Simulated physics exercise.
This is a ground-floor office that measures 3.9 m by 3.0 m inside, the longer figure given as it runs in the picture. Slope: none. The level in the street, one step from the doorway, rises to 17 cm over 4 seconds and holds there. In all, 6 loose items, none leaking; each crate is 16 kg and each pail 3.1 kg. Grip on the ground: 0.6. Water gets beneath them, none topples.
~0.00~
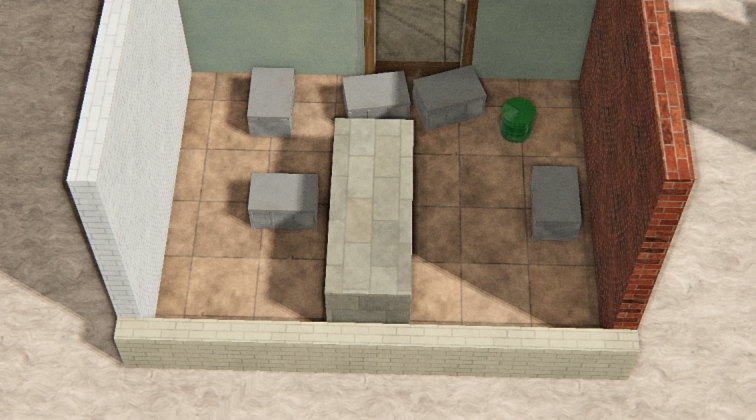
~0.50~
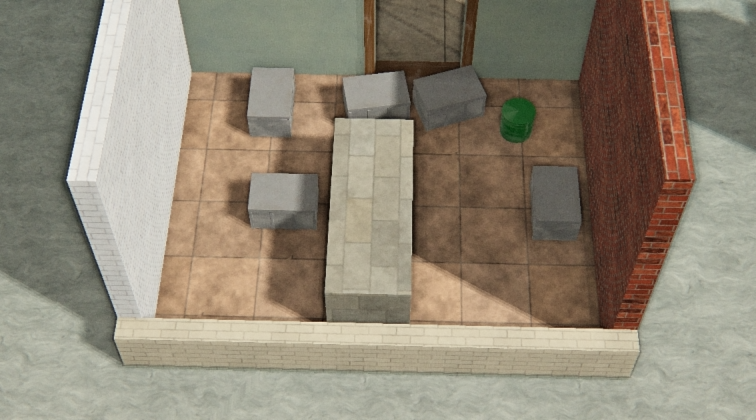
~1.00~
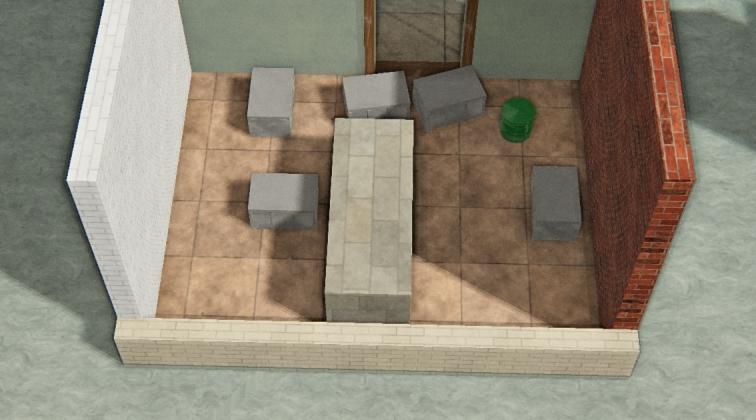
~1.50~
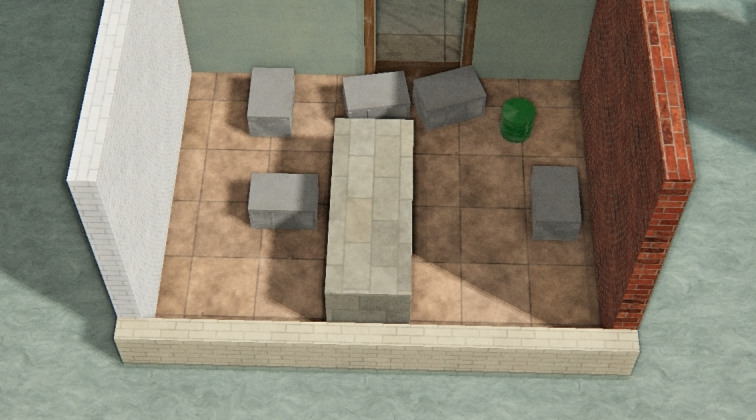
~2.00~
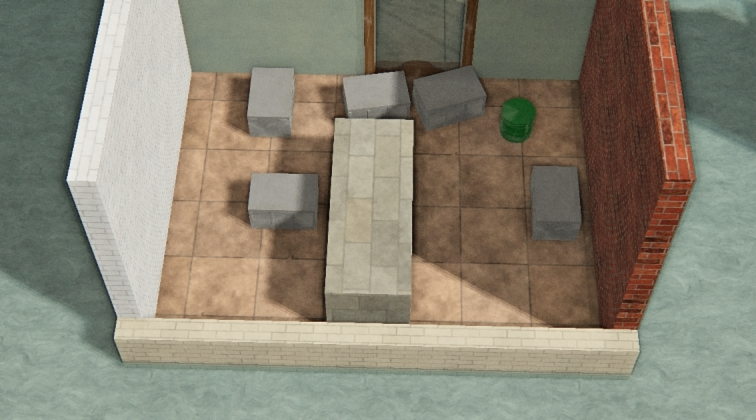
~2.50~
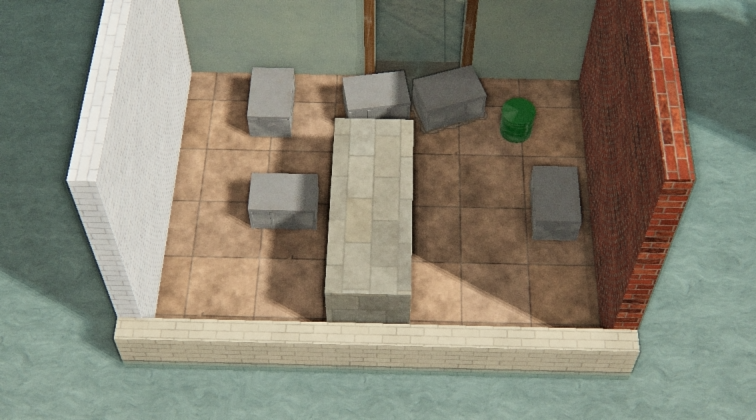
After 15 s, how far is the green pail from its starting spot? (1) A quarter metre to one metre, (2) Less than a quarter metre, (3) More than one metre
Answer: 1.
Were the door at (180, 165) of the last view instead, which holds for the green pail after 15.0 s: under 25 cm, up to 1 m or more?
You'd see the green pail wander off a long way.
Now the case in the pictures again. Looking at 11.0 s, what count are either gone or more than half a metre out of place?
I count 2 of them.
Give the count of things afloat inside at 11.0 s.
At that instant the tally stands at 4.
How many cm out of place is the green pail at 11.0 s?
It is about 40 cm out of place by then.
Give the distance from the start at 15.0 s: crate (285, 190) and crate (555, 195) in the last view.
First 20 cm, then 120 cm.
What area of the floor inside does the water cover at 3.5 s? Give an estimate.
Around 1.0 m2 of it.
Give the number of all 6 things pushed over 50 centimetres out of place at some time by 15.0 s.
That comes to 5.
After 3.5 s the green pail is near (519, 111), 0.0 m from its start, aground; 0 afloat.
After 6.8 s the green pail is near (560, 124), 0.4 m from its start, afloat; 1 afloat.
After 11.0 s the green pail is near (564, 107), 0.4 m from its start, afloat; 4 afloat.
After 15.0 s the green pail is near (565, 84), 0.5 m from its start, afloat; 6 afloat.
